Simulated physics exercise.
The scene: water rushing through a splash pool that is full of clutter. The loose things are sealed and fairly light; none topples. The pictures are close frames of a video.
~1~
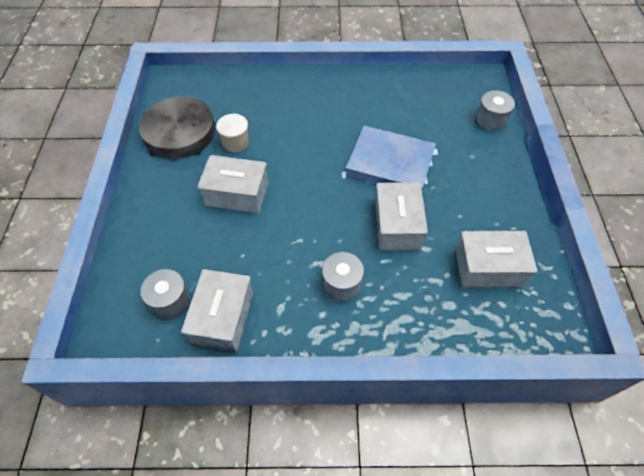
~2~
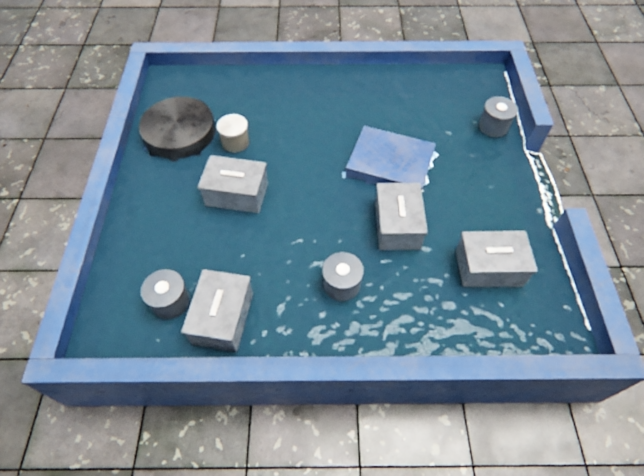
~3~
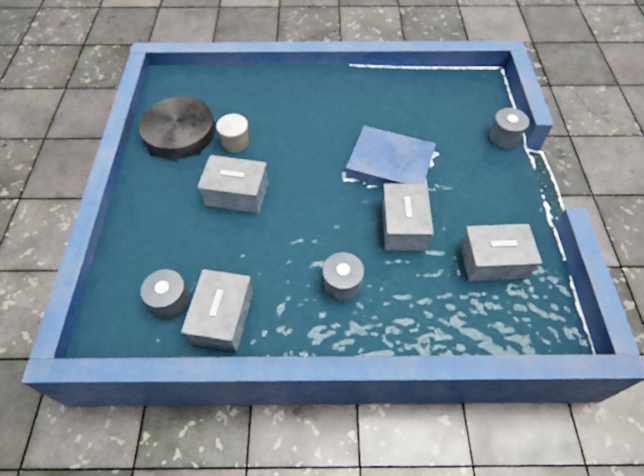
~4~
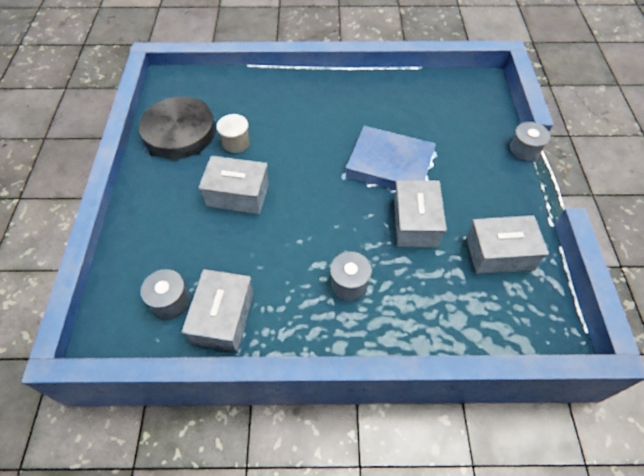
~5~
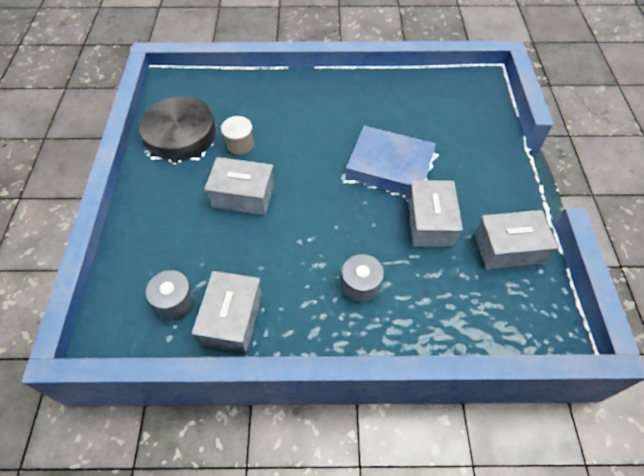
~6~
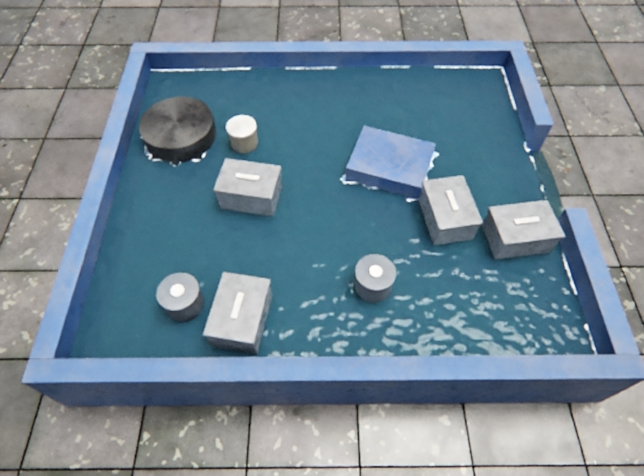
In a blue-walled splash pool set on grey paving, grey boxes and round tubs sit in dark water around a tilted blue slab. A gap opens in the right wall, then the small tub at upper right drifts through it out of view, while the other boxes and tubs shift slightly rightward.
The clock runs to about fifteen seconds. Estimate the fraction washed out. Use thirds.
Share: Between one and two thirds.
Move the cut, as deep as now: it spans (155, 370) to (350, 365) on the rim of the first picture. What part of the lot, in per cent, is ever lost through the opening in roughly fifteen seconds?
Some 80 per cent.
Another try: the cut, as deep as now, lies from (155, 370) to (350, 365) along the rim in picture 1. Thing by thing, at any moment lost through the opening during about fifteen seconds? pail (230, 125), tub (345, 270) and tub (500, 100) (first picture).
In turn: Stays, through, left behind.
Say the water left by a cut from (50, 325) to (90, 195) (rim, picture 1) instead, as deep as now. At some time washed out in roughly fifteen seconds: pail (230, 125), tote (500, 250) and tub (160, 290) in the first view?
In that order: Gone, no, yes.
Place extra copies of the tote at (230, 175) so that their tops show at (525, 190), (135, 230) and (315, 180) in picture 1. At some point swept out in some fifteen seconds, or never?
In turn: Yes, still in, gone.
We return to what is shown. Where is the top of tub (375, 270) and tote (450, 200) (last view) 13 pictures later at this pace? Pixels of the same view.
Around (458, 257) and (523, 157).
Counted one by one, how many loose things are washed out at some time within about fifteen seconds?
That makes 4.
A moment on, 1 of 8 are out; 7 afloat.
Next, 2 of 8 are out; 6 afloat.
Later, 3 of 8 are out; 5 afloat.
In the end, 4 of 8 are out; 4 afloat.
